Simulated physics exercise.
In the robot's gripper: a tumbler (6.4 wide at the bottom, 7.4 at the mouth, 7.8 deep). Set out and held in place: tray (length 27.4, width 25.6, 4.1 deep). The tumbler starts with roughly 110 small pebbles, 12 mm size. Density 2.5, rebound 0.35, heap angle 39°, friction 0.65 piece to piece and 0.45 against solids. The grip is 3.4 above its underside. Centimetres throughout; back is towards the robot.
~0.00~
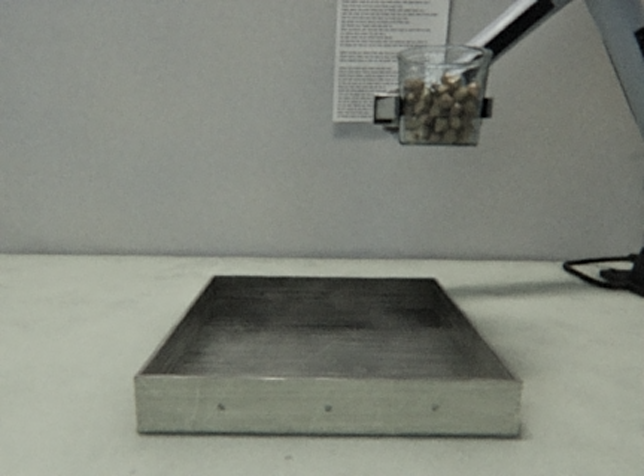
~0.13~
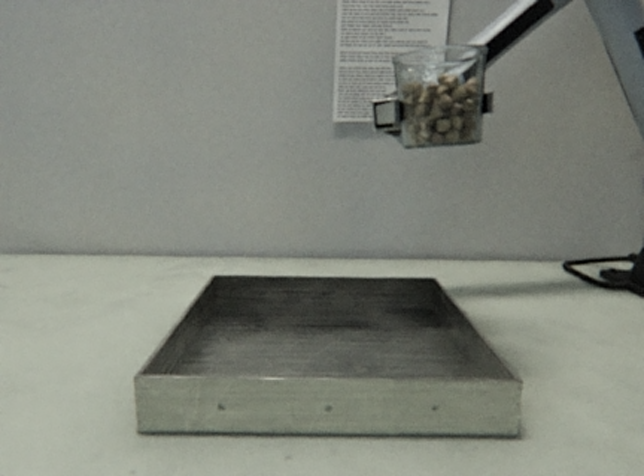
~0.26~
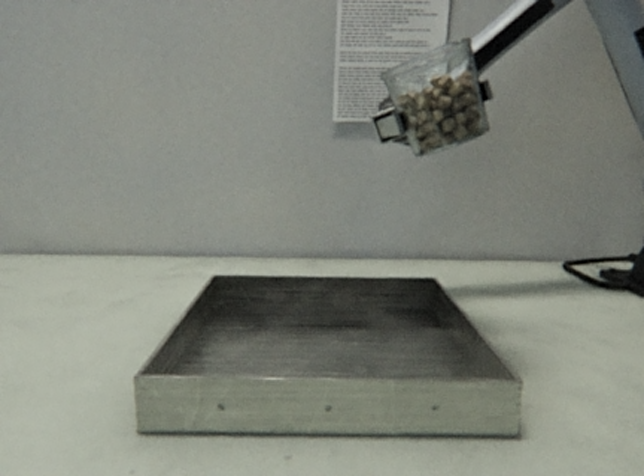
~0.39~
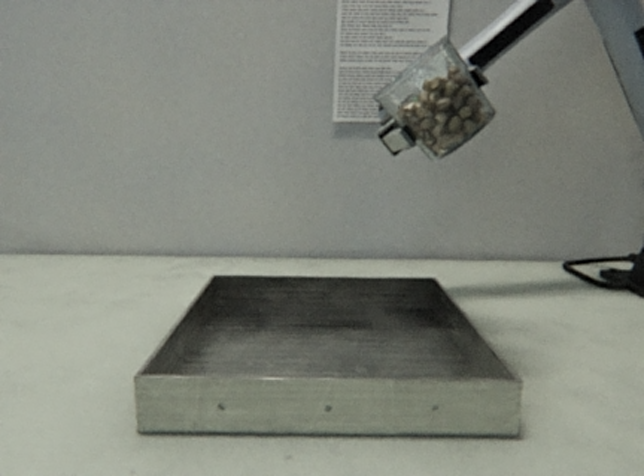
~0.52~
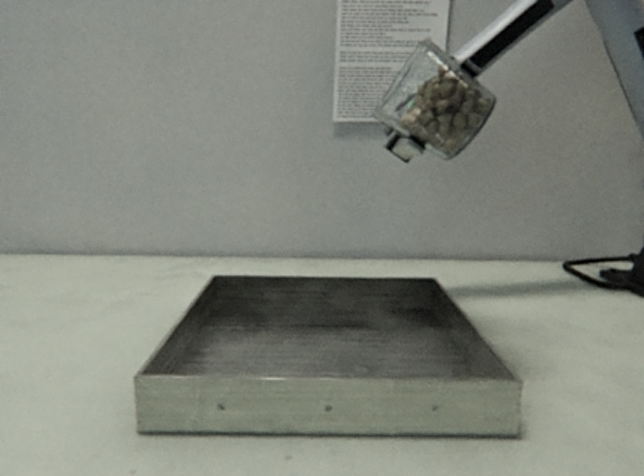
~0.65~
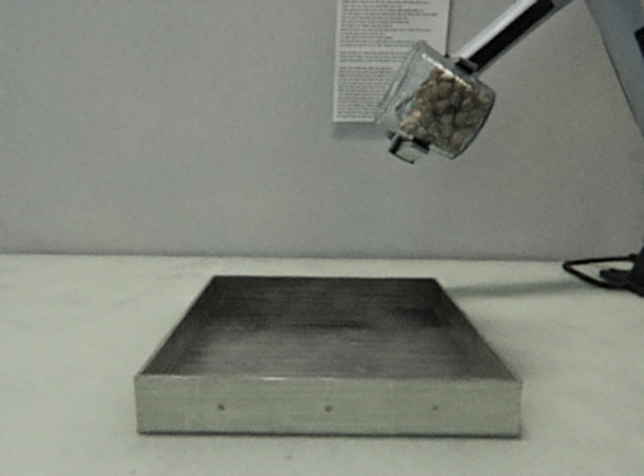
At first, a robot arm's gripper holds a clear tumbler of small pebbles nearly upright above and to the right of an empty, shallow metal tray. The arm gradually tilts the tumbler to the left until it leans steeply, the pebbles still inside and the tray unmoved.
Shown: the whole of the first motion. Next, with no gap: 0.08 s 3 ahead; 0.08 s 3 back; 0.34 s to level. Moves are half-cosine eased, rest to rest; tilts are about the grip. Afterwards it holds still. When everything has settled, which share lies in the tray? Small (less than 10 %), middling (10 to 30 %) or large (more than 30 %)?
Answer: Middling; 10 to 30 % of the small pebbles finish in the tray.
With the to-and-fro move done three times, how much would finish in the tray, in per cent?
Then about 30 per cent.
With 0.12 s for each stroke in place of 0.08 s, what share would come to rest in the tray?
It would be near 5 per cent.
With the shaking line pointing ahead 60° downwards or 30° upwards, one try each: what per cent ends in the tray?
Some 5 and 35 per cent.
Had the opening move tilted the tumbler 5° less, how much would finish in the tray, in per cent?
Then about 15 per cent.
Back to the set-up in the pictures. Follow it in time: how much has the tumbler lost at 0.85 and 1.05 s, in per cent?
About 15, 20.
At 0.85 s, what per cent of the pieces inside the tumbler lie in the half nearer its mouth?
Roughly 45 per cent.
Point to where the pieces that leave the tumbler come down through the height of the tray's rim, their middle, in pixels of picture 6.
Near (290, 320).
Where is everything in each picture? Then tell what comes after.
Tumbler middle at (441, 102), level; upper third of the load around (441, 93), from x 410 to 475, top at y 80; 106 in the tumbler, in the first frame.
Tumbler middle at (440, 102), tilted 6° forward; upper third of the load around (441, 93), from x 410 to 475, top at y 80, in the second frame.
Tumbler middle at (439, 102), tilted 22° forward; upper third of the load around (444, 93), from x 405 to 475, top at y 80, in the third frame.
Tumbler middle at (437, 103), tilted 41° forward; upper third of the load around (446, 93), from x 405 to 480, top at y 75, in the fourth frame.
Tumbler middle at (436, 105), tilted 57° forward; upper third of the load around (444, 92), from x 405 to 480, top at y 70, in the fifth frame.
Tumbler middle at (436, 105), tilted 63° forward; upper third of the load around (445, 91), from x 405 to 480, top at y 75; 106 in the tumbler, in the sixth frame.
By 0.85 s, tilted 61° forward, highest piece 26 above the table; 89 in the tumbler, 17 in flight or on a rim.
By 1.05 s, tilted 13° forward, highest piece 28 above the table; 86 in the tumbler, 18 in the tray, 2 in flight or on a rim.
By 1.35 s, level, highest piece 28 above the table; 86 in the tumbler, 20 in the tray.
By 2.40 s, level, highest piece 28 above the table; 86 in the tumbler, 20 in the tray.
Final count, 86 in the tumbler, 20 in the tray. That is 19 % in the tray.
